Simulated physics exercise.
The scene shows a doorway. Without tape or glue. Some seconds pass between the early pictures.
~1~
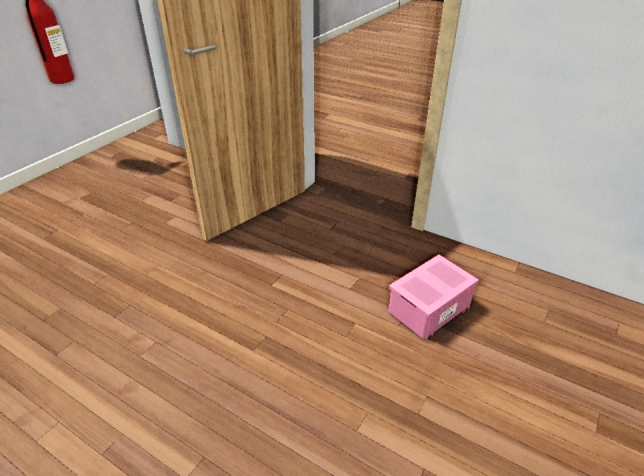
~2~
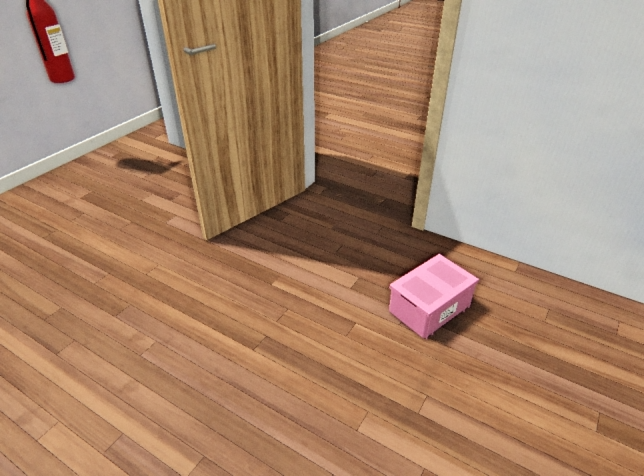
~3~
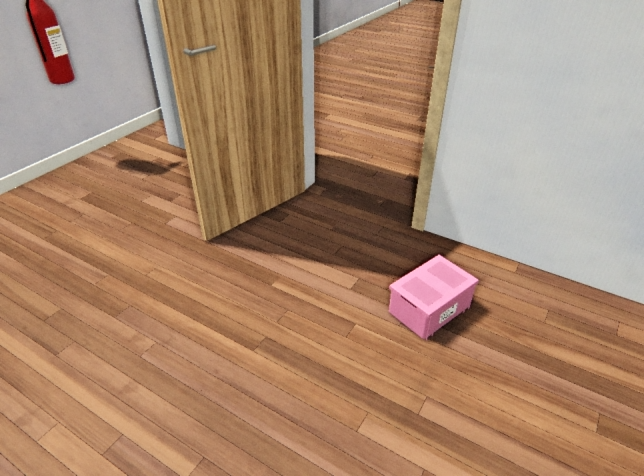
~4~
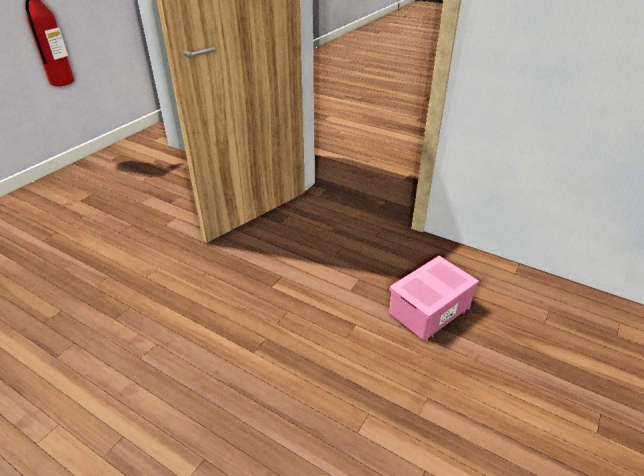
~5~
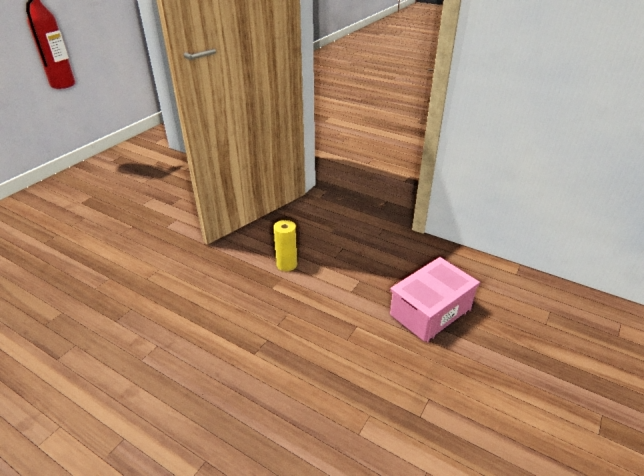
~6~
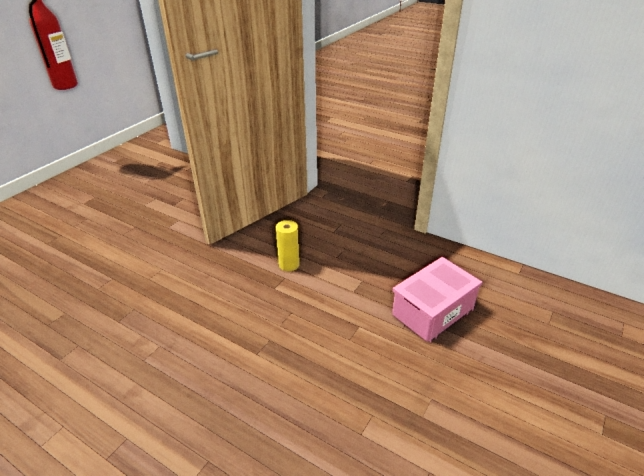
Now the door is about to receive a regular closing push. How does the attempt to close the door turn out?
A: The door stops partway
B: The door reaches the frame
The door reaches the frame.
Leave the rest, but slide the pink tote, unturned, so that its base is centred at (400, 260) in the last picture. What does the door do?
It is held back then.
Then, 1.40 s on from there, open by 66°; yellow roll shifted a little near (298, 247).
Then, 2.00 s on from there, open by 44°; yellow roll shifted well along near (349, 246).
Then, 2.60 s on from there, open by 23°; yellow roll shifted well along near (395, 235).
In the end, open by 0°; moved from the start, yellow roll; pink tote unmoved. At the end, from the last picture's camera, yellow roll near (404, 234).
